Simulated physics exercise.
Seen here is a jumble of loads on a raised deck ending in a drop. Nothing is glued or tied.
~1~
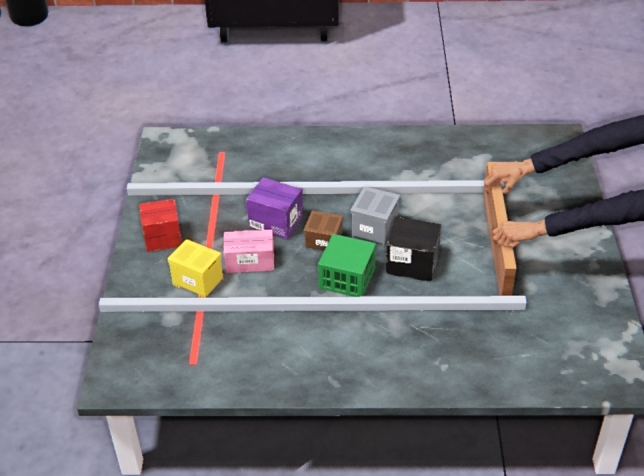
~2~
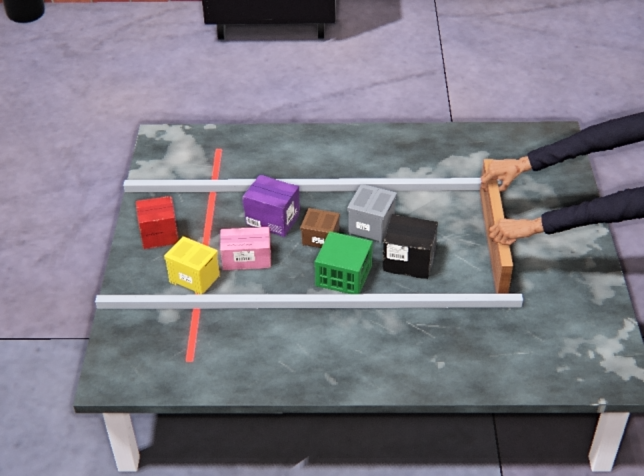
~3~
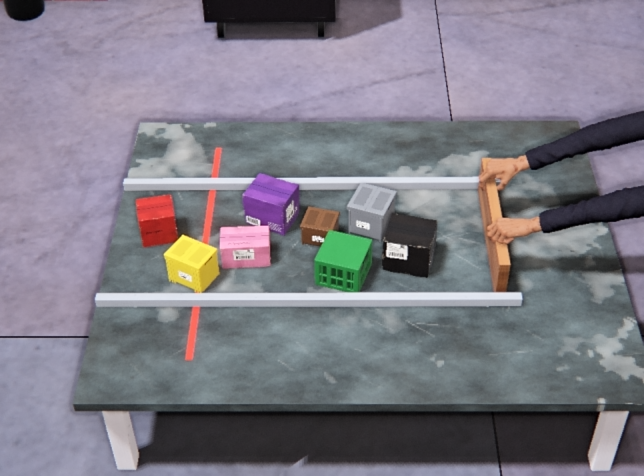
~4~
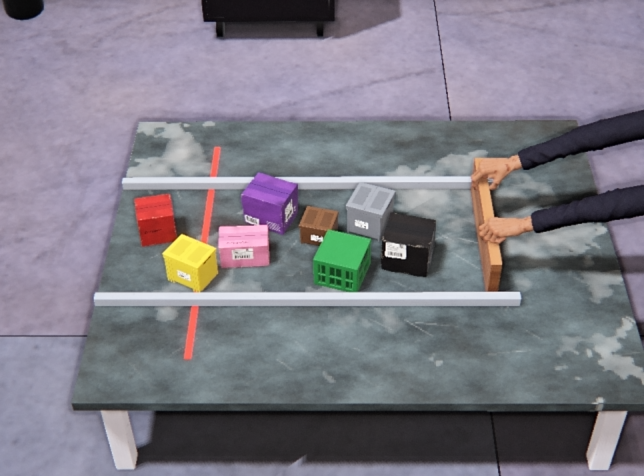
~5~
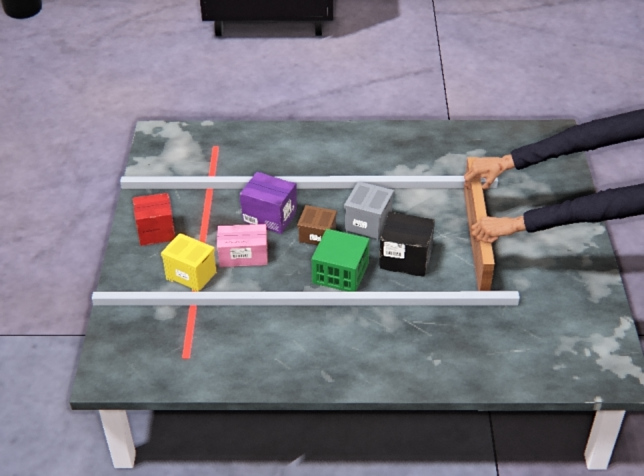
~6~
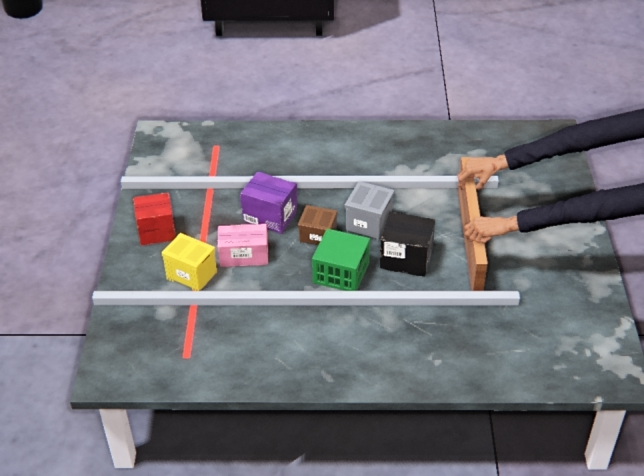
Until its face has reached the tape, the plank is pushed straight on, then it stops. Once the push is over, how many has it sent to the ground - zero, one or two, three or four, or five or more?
Once it is over, it has sent one or two to the ground.
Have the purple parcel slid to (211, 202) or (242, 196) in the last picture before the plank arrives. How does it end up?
Taking them in order, it remains on top and then remains on top.
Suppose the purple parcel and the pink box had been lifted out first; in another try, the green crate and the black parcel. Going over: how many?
First 1, then 0.
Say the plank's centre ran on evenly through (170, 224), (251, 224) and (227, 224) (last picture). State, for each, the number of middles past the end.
In order: 4, 0, 0.
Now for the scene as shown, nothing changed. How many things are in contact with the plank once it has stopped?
In contact: 3.
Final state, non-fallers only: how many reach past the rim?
It's 2.
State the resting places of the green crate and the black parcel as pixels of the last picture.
Near (126, 268) and (175, 248).
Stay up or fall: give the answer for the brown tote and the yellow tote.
The brown tote stays put and the yellow tote drops away.
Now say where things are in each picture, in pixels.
Red box (161, 225); yellow tote (196, 269); pink box (249, 251); plank (499, 228); tape (209, 247), in the first picture.
Yellow tote (193, 267); grey tote (372, 214), in the second picture.
Pink box (246, 247); purple parcel (272, 204), in the third picture.
Red box (156, 220); plank (485, 224), in the fourth picture.
Yellow tote (190, 263); black parcel (407, 244), in the fifth picture.
Red box (155, 219); yellow tote (190, 263); pink box (243, 245); plank (471, 224); tape (203, 240), in the sixth picture.
A little later, none off yet; red box at rest near (155, 219); yellow tote at rest near (190, 263); pink box at rest near (243, 245).
Next, none off yet; red box shifted a little near (149, 216); yellow tote shifted a little near (172, 264); pink box shifted about its own width near (185, 238).
When it is over, the number that fall off is one or two; down, yellow tote.
